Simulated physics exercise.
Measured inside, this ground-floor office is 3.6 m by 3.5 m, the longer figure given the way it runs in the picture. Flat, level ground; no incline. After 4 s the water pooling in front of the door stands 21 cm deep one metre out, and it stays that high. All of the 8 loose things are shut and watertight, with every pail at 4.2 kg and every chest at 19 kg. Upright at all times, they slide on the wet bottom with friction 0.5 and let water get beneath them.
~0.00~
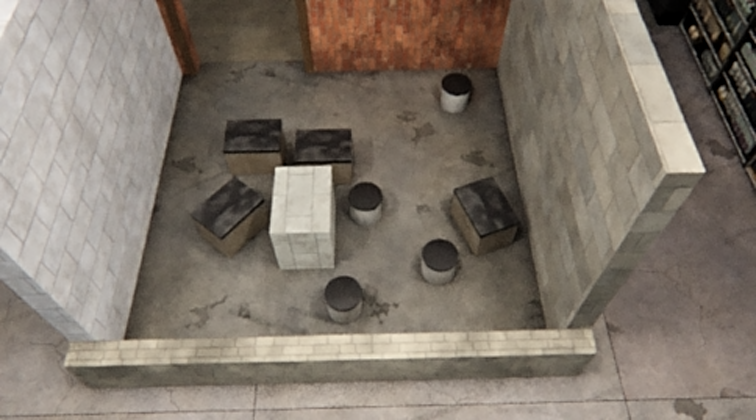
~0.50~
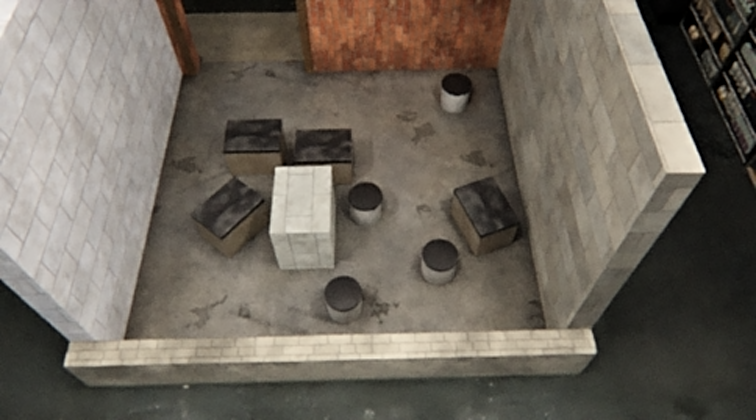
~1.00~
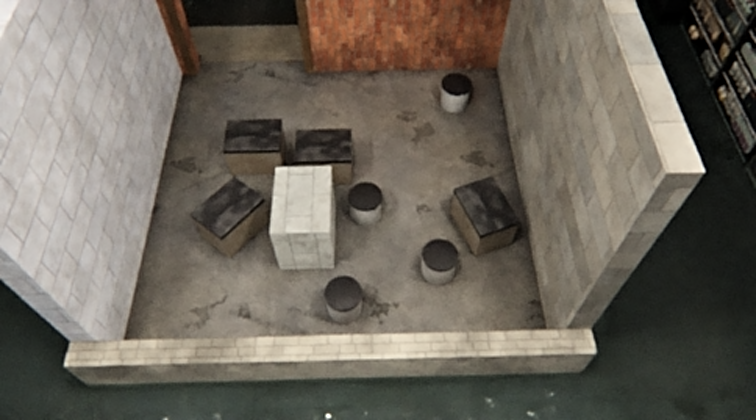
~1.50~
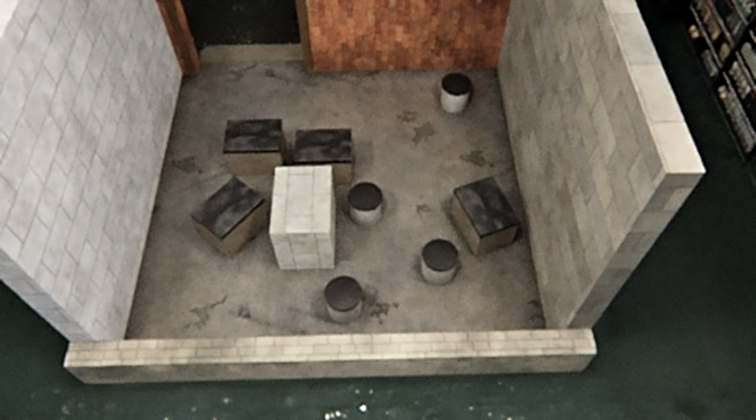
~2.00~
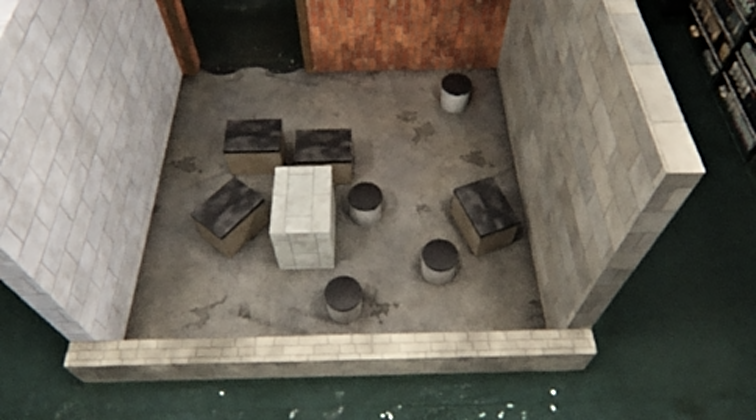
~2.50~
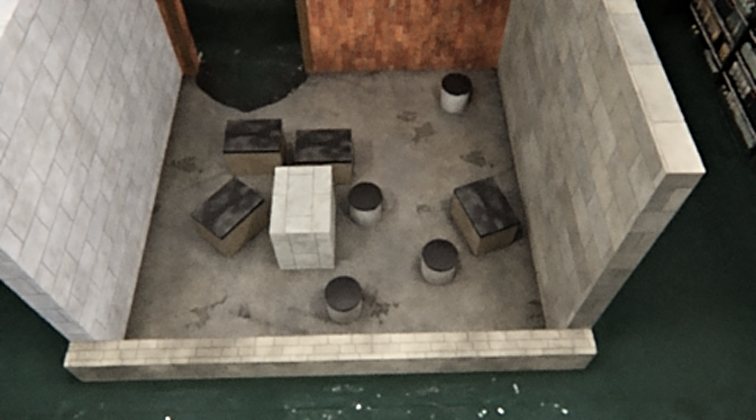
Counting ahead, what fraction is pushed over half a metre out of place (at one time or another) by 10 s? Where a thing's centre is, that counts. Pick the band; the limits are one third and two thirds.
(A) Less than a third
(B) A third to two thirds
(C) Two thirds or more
(C) Two thirds or more.
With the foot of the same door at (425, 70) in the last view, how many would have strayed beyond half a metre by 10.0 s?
The answer then is 5.
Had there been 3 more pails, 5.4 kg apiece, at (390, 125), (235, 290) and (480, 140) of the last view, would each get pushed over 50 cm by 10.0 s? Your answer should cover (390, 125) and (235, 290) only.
Note: Item 1 stays inside the limit; item 2 exceeds the limit.
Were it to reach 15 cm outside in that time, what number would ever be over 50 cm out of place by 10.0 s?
I count 2 of them in that case.
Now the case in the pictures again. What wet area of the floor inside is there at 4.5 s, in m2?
Somewhere about 4.5 m2, give or take.
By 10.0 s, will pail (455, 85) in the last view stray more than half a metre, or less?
The answer is a smaller shift.
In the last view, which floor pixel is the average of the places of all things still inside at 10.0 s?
About (443, 219).
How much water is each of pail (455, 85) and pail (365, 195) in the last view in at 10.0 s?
First roughly 7 cm, second roughly 12 cm.
After 3.5 s 0 of 8 are over 50 cm from their spots; 0 afloat.
After 4.5 s 0 of 8 are over 50 cm from their spots; 0 afloat.
After 7.0 s 3 of 8 are over 50 cm from their spots; 2 afloat.
After 10.0 s 6 of 8 are over 50 cm from their spots, and 7 have been at some point; 8 afloat.
